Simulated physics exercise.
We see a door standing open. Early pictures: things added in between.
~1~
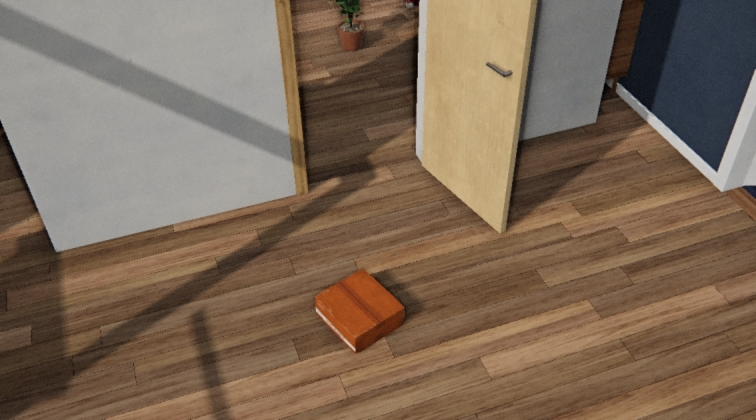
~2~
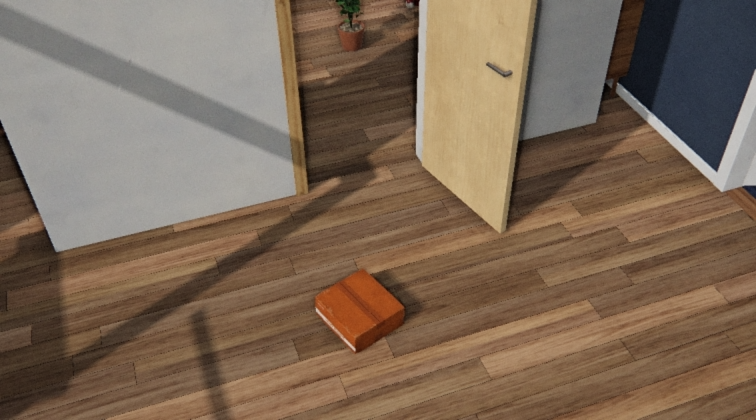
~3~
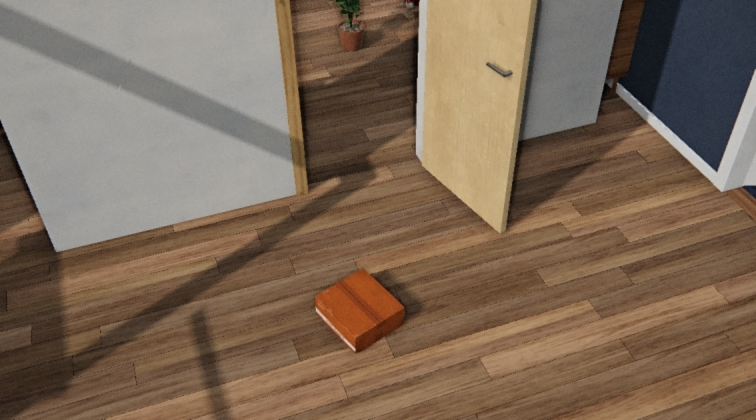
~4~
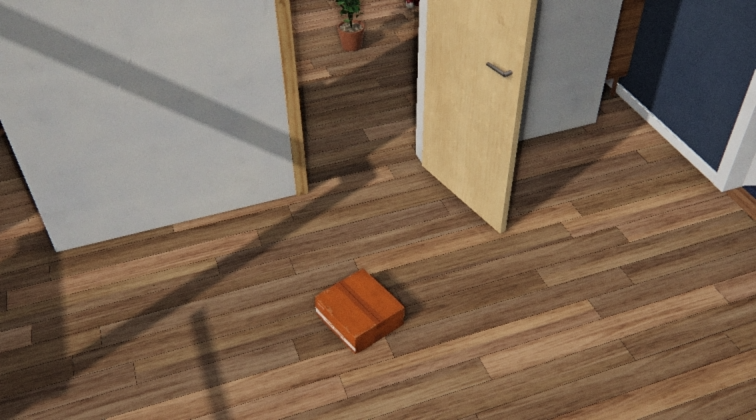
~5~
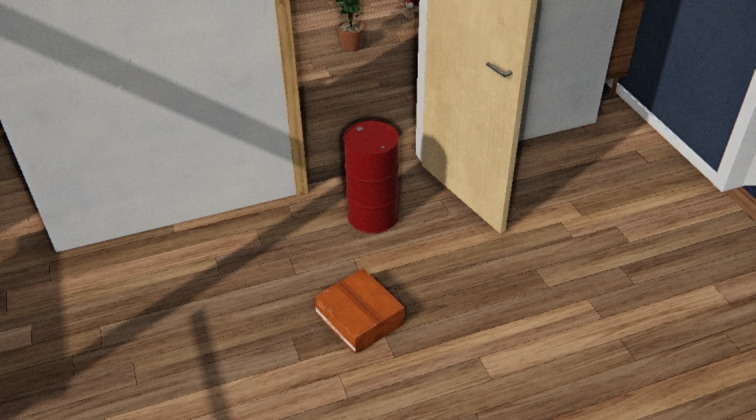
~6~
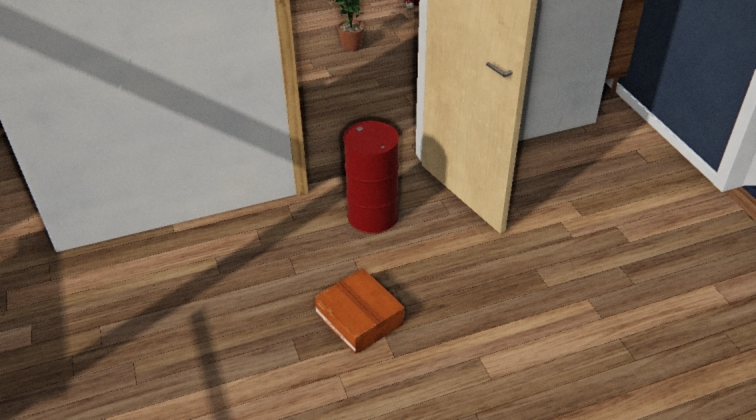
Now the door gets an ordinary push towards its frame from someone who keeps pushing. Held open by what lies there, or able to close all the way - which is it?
Held open.
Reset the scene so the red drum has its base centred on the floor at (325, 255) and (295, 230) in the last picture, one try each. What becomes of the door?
The first time the door finishes its swing, the second time it finishes its swing.
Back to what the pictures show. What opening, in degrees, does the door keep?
About 35°.
Then, 0.70 s later than the last frame, open by 82°.
Then, 1.20 s later than the last frame, open by 50°; red drum moved a little near (368, 177).
Then, 1.50 s later than the last frame, open by 40°; red drum moved a little near (352, 173).
When it is over, open by 33°; moved from the start, red drum; orange box as before. End places, in pixels of the last picture, red drum near (343, 169).
